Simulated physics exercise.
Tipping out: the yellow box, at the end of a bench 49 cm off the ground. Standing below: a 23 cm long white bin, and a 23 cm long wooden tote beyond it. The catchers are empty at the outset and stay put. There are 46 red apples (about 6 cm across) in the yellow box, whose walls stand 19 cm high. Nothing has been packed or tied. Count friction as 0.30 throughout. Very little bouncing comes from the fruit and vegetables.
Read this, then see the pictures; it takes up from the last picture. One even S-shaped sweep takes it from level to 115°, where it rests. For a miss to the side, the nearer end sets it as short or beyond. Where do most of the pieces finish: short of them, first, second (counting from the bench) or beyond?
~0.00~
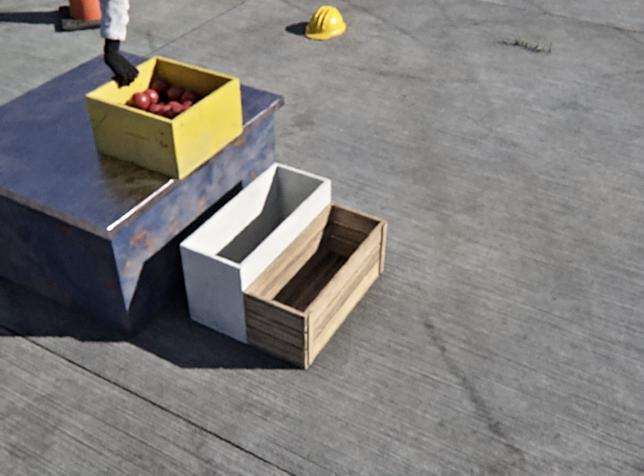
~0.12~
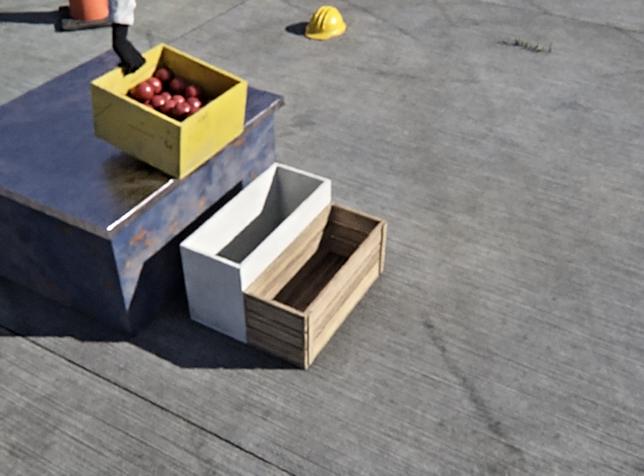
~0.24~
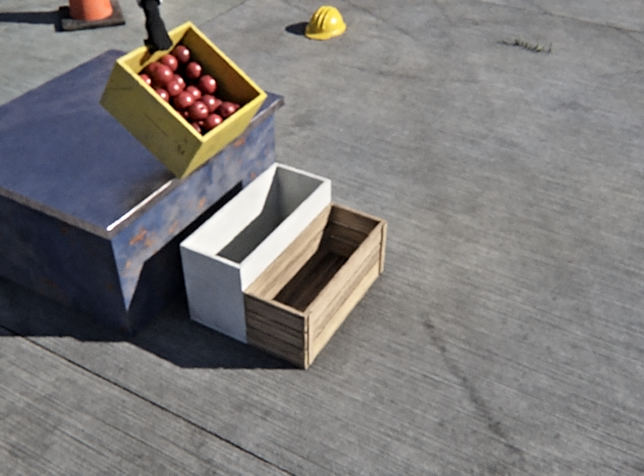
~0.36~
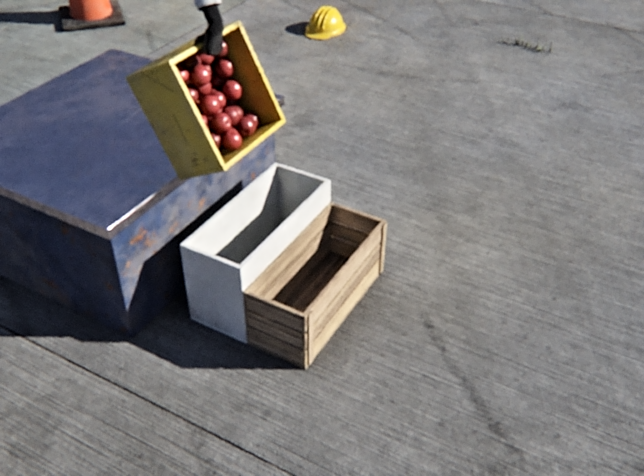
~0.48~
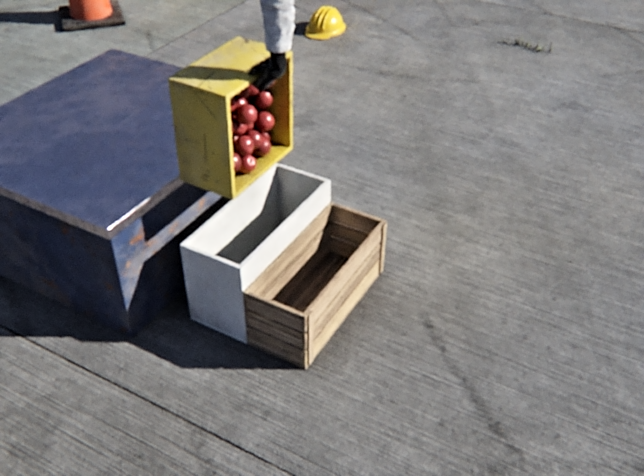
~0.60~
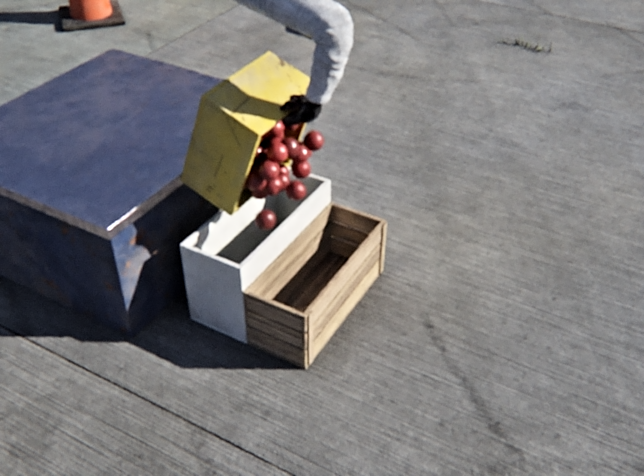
Second.
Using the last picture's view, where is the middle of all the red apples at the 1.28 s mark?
Estimated centre in the last picture: (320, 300).
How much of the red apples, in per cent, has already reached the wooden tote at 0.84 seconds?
By that time, roughly 35 percent.
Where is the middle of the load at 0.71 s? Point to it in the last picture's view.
Centre: About (286, 196).
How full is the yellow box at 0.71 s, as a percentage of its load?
35 %.
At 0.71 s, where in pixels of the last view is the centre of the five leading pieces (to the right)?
At about (335, 244).
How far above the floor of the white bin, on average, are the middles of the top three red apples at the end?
Roughly 5 cm.
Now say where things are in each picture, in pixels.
In the first frame (we follow the rim corner now nearest the camera), yellow box at (170, 121); white bin at (238, 266); tilt 0°; nothing out yet.
Yellow box at (179, 124); tilt 9°, in the second frame.
Yellow box at (201, 138); tilt 33°, in the third frame.
Yellow box at (224, 166); tilt 63°, in the fourth frame.
Yellow box at (234, 195); tilt 91°, in the fifth frame.
Yellow box at (234, 213); white bin at (238, 266); tilt 111°; 12 out, the lowest apple at (265, 220), in the sixth frame.
After 0.71 s, tilt 115°; 16 still in the yellow box, 2 in the white bin, 3 in the wooden tote and 25 in the air.
After 0.84 s, tilt 115°; 4 still in the yellow box, 4 in the white bin, 15 in the wooden tote, 1 on the ground beyond the wooden tote and 22 in the air.
After 1.04 s, tilt 115°; 6 in the white bin, 27 in the wooden tote, 4 on the ground beyond the wooden tote and 9 in the air.
Outcome (at 1.28 s), 6 in the white bin, 32 in the wooden tote and 8 on the ground beyond the wooden tote.
